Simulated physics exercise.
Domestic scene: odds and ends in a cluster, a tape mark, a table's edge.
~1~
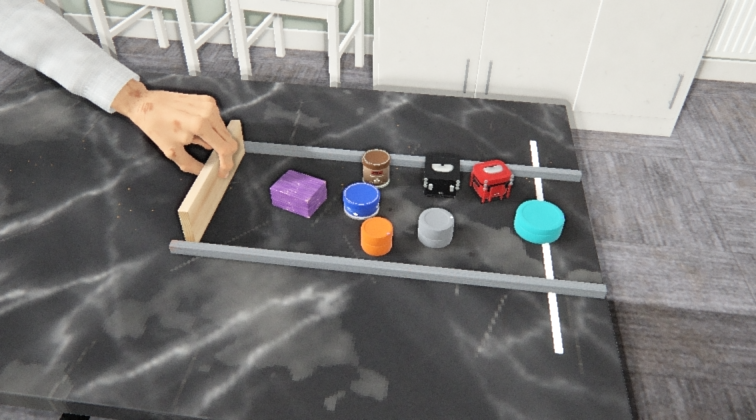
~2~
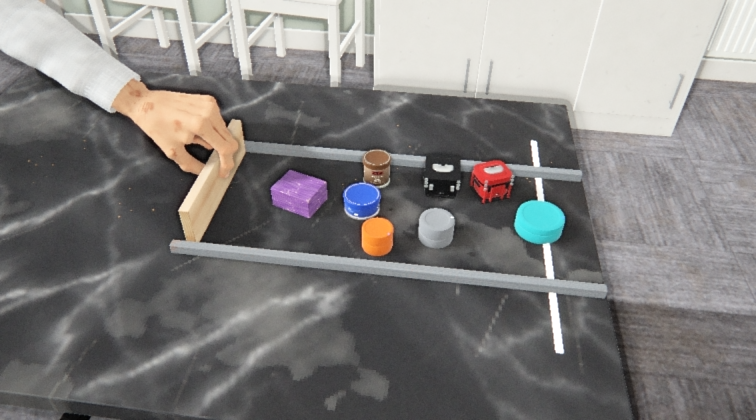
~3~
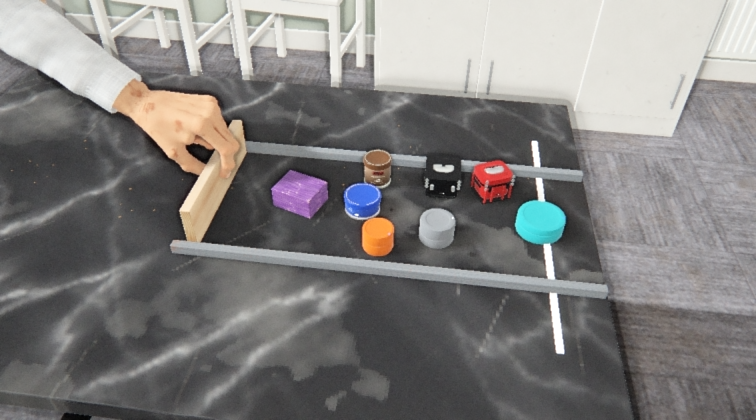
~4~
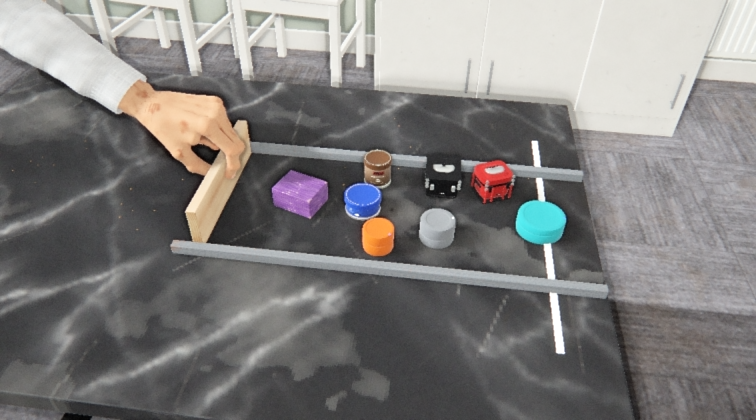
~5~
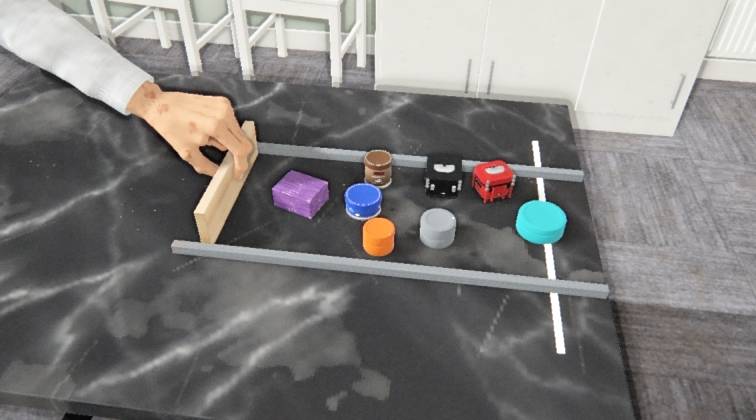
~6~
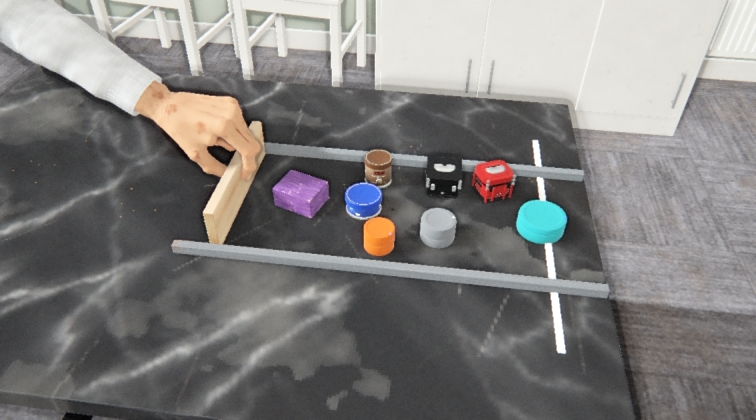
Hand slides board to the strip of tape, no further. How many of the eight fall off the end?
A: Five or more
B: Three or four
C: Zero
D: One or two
The answer is B.
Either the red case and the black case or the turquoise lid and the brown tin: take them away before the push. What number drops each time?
First try: 2 fallen; other try: 2.
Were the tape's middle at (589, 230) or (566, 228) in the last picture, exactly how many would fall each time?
Ending up on the floor: First try 8, second try 4.
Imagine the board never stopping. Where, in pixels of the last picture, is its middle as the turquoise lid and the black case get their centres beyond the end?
Points: About (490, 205) and about (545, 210).
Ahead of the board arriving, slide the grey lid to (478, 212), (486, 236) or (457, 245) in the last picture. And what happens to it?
Taking each place in turn, the object ends up off; keeps its place; keeps its place.
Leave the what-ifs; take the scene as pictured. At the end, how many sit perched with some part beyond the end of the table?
The total would be 1.
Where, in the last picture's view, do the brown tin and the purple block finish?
I'd say approximately (558, 183) and then (570, 214).
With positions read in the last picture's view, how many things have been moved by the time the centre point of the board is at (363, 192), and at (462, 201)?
Moved so far: 3, later 8.
A little later, none off yet; turquoise lid at rest near (541, 221); red case at rest near (493, 181); black case at rest near (444, 177).
Next, none off yet; turquoise lid moving near (548, 223); red case shifted about its own width near (525, 184); black case shifted about its own width near (490, 180).
When it is over, the number that fall off is three or four; down, blue pot, red case and turquoise lid.
